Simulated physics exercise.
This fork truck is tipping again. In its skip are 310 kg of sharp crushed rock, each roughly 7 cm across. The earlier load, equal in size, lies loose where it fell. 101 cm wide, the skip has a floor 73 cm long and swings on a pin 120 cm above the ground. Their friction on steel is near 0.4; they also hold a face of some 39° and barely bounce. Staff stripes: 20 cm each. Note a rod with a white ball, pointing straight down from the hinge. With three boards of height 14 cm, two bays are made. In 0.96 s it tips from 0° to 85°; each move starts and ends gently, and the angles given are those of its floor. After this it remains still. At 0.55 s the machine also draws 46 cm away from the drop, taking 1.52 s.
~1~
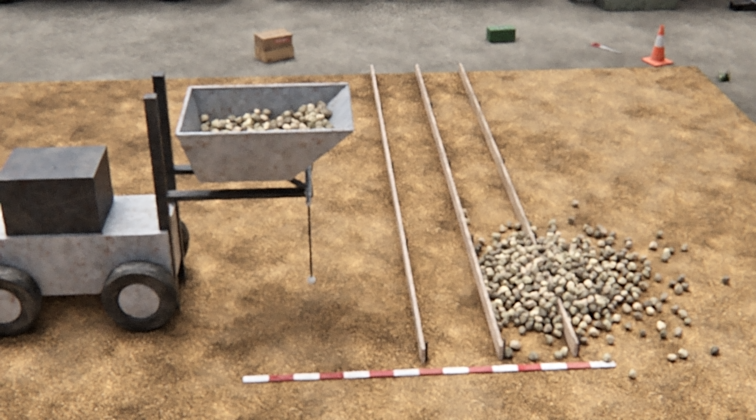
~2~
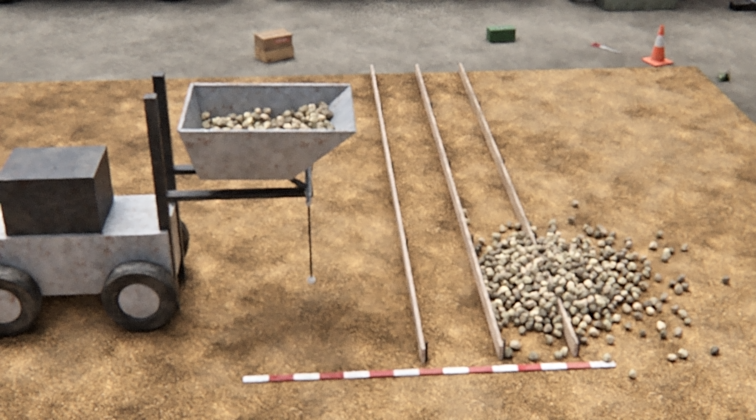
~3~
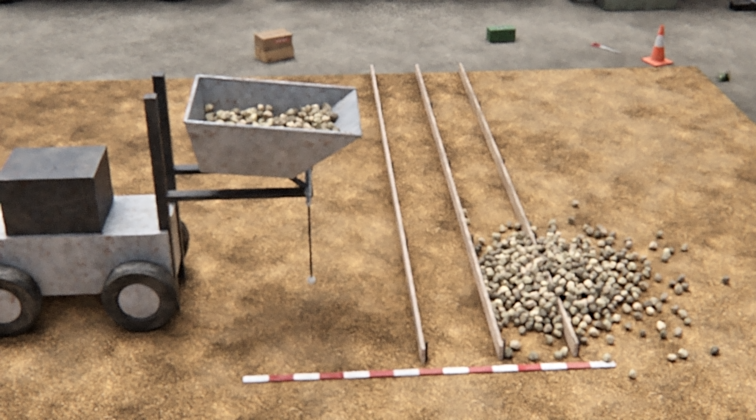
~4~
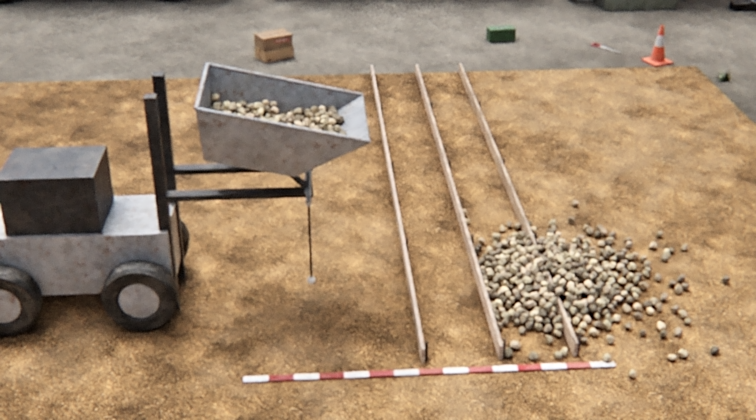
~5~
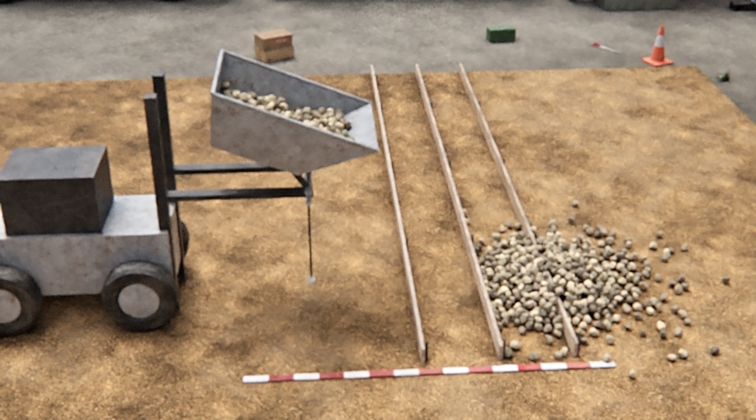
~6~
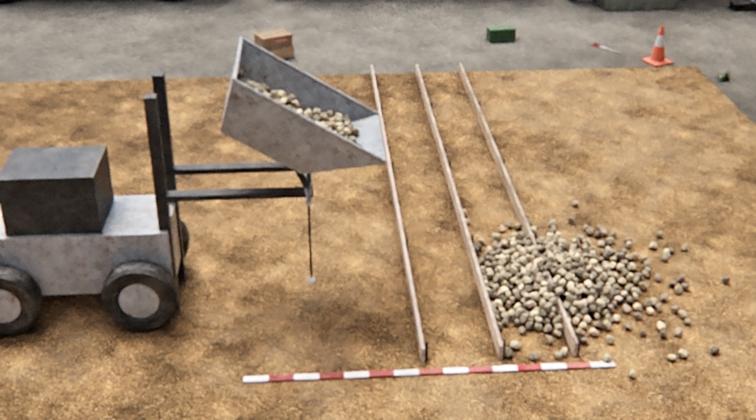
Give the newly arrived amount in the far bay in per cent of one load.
The new amount is about 10 per cent of a load.
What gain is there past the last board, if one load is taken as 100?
My estimate is about 0 per cent of a load.
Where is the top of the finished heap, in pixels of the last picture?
It ends up around (435, 265) in the last picture.
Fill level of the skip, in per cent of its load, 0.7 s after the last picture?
45 %.
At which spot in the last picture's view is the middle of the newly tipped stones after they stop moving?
(441, 280).
Then, 0.3 s after the last picture the floor is at 72°; in per cent of one load, 100 in the skip, 44 in the far bay, 56 past the last board; the foremost stones are at (694, 265).
Then, 0.7 s after the last picture the floor is at 85°; in per cent of one load, 47 in the skip, 37 short of the bays, 16 in the near bay, 44 in the far bay, 56 past the last board; the foremost stones are at (694, 265).
Then, 2.1 s after the last picture the floor is at 85°; in per cent of one load, 0 in the skip, 18 short of the bays, 72 in the near bay, 53 in the far bay, 56 past the last board; the foremost stones are at (694, 265).
Then, 4.7 s after the last picture the floor is at 85°; in per cent of one load, 0 in the skip, 18 short of the bays, 72 in the near bay, 53 in the far bay, 56 past the last board; the foremost stones are at (694, 265). Net gain in the far bay, 10.
